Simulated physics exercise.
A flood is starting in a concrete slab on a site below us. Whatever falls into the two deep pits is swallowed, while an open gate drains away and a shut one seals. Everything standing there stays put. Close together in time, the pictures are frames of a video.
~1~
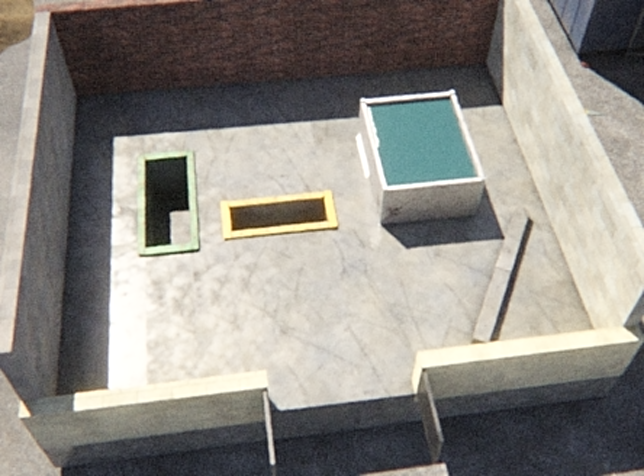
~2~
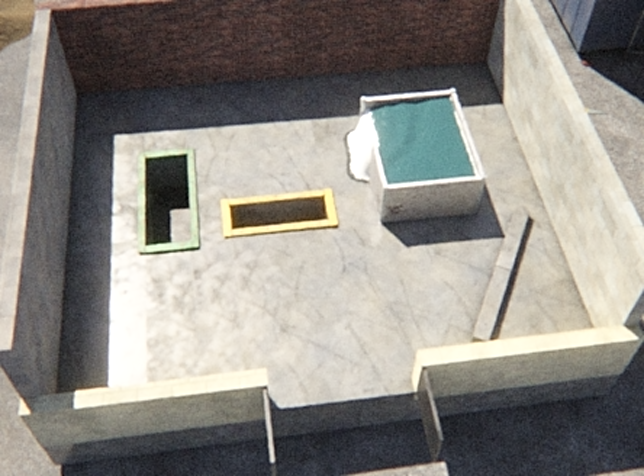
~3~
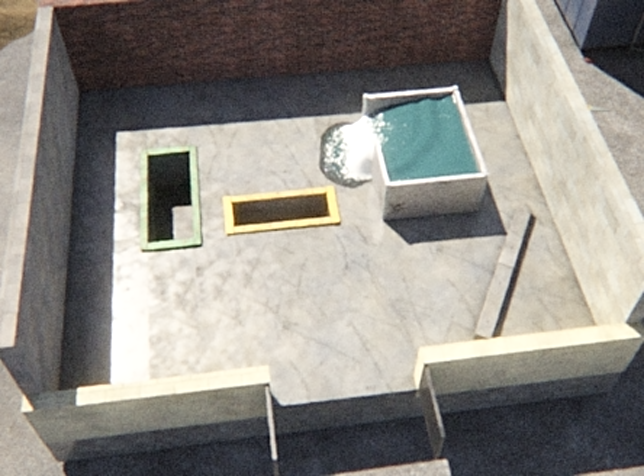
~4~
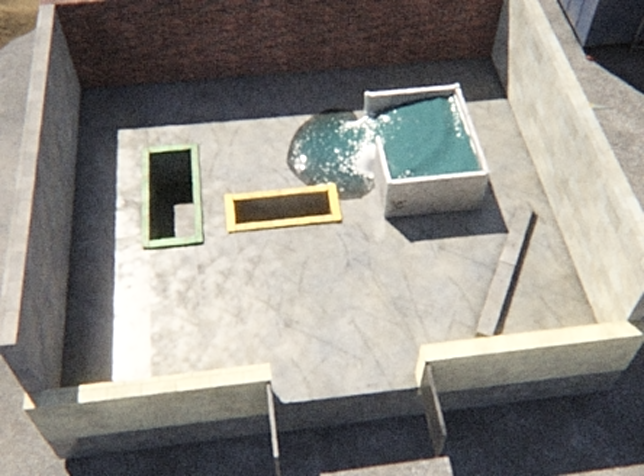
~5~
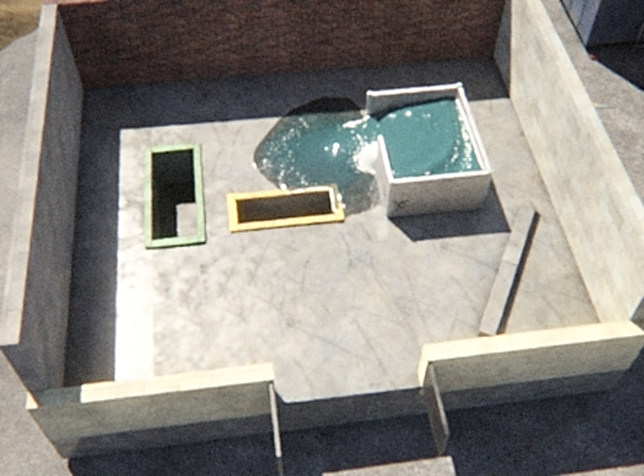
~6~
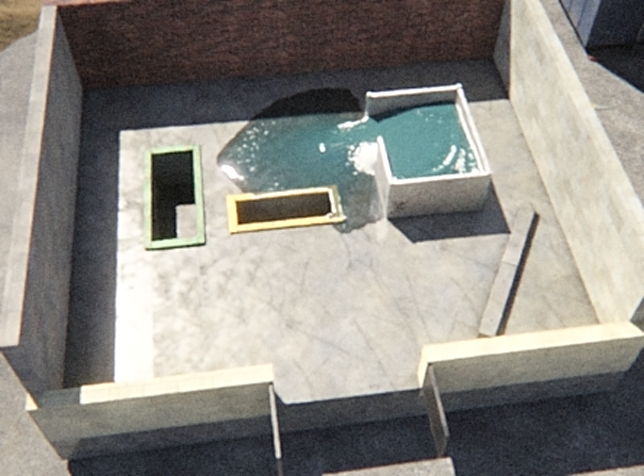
Teal water breaks through the left side of a white open tank on a walled concrete slab, starting as a small white splash. It fans out leftward in a foaming, rounded pool, then stretches farther left behind the yellow-framed opening, with some water reaching that frame's right end.
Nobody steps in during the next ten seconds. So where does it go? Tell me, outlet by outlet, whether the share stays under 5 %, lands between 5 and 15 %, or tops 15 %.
At the end, the gate accounts for a negligible part - below five per cent. The yellow pit accounts for a medium-sized part - five to fifteen per cent. The green pit accounts for a substantial part - beyond fifteen per cent.
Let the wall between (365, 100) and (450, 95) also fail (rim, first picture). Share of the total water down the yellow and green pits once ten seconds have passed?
Result - yellow: 2 %; green: 6 %.
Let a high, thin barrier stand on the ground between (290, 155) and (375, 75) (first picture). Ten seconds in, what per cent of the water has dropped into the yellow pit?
I'd put the yellow pit at roughly 30 %.
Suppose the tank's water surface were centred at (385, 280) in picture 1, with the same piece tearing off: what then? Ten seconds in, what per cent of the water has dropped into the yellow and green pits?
Approximate tally in per cent: Yellow pit 8, green pit 14.
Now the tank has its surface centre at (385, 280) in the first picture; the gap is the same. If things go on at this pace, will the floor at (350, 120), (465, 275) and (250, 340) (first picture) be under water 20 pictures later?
Looking at all three, I'd call them bone dry, bone dry, swamped.
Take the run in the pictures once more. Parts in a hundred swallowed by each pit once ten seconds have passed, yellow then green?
In the order asked: 8 percent and 30 percent.
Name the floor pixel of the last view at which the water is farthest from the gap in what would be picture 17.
Close to (84, 91).
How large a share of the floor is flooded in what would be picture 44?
Roughly 45 percent.
A moment on, water covers 25 % of the floor; the gate 0 %, the yellow pit 2 %, the green pit 3 %.
Next, water covers 25 % of the floor; the gate 0 %, the yellow pit 4 %, the green pit 10 %.
Then, water covers 30 % of the floor; the gate 0 %, the yellow pit 6 %, the green pit 18 %.
Later, water covers 45 % of the floor; the gate 0 %, the yellow pit 8 %, the green pit 26 %.
In the end, water covers 70 % of the floor; the gate 1 %, the yellow pit 8 %, the green pit 29 %.
